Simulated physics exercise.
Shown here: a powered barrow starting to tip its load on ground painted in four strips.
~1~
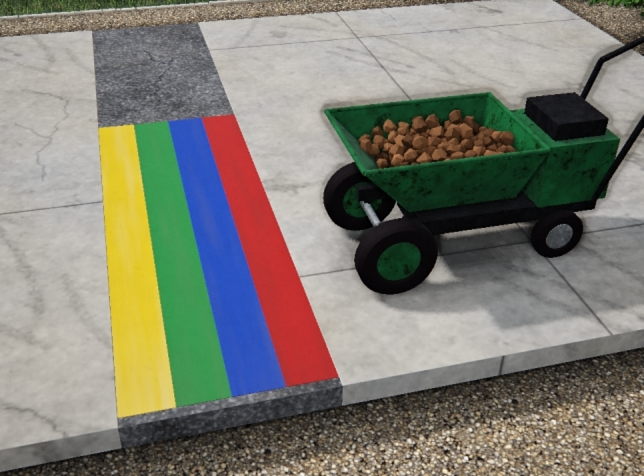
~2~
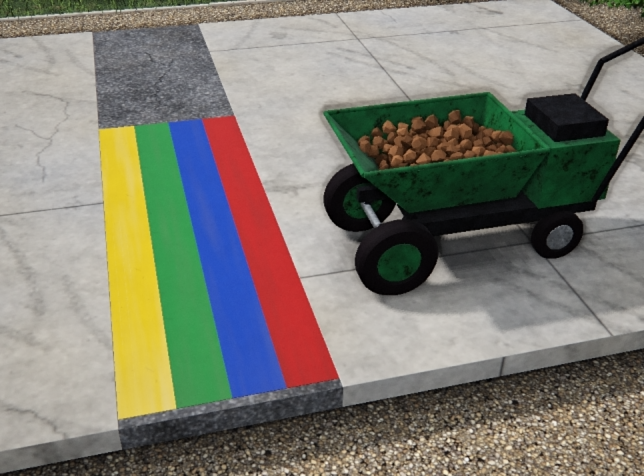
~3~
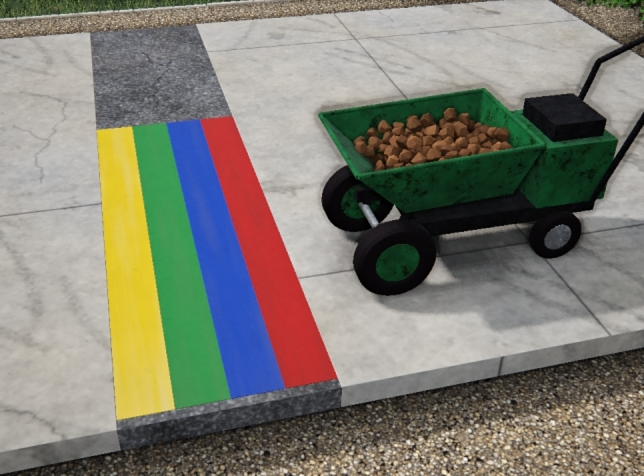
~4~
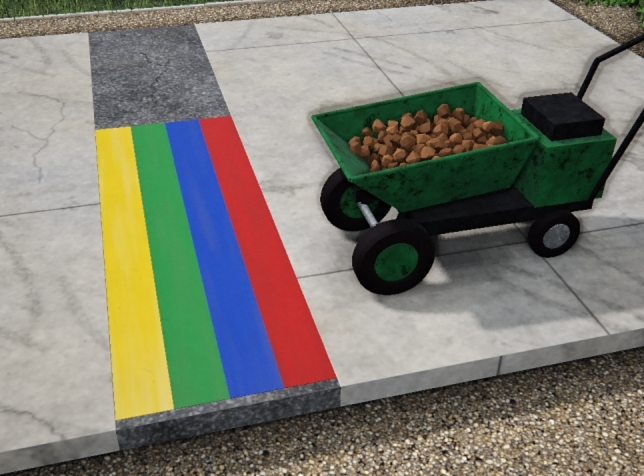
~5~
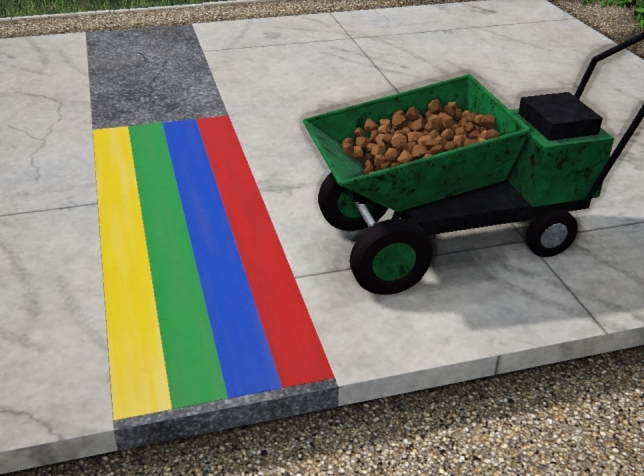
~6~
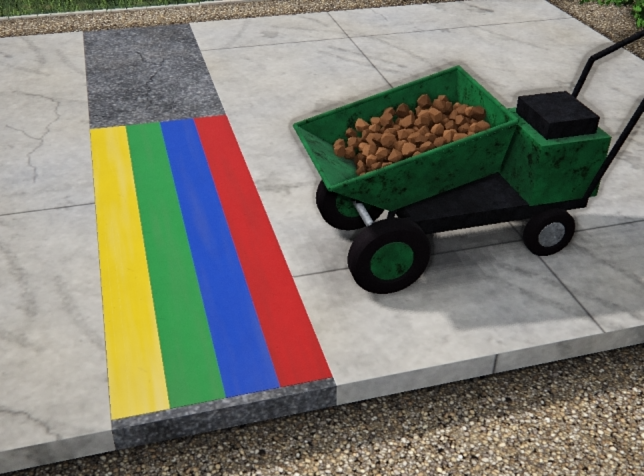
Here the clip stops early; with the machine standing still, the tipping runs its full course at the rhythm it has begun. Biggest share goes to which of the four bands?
Biggest share: Blue.
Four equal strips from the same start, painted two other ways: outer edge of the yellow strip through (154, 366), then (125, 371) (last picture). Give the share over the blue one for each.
Near 30 and 40 in a hundred.
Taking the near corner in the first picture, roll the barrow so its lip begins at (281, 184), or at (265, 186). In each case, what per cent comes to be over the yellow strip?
30 % then 40 %.
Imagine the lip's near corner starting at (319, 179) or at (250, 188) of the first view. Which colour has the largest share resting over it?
Well, from the first place it would be that green strip, and from the second the yellow strip.
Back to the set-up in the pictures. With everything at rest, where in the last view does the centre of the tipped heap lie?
(217, 275).
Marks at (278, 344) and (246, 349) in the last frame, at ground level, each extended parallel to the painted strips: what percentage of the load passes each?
Around 80 percent for the first and 50 percent for the second.
Soon after the last picture, skip tipped steeply; all in the skip.
A little later, skip tipped steeply; most in the skip; a small part over the red strip; a small part over the blue strip; a stray few falling.
Later still, skip tipped right over; a small part in the skip; about a quarter over the red strip; about a third over the blue strip; about a quarter over the green strip; a small part over the yellow strip; a stray few off the paint.
At rest, skip tipped right over; a small part in the skip; about a quarter over the red strip; about a third over the blue strip; about a quarter over the green strip; a small part over the yellow strip; a stray few off the paint.
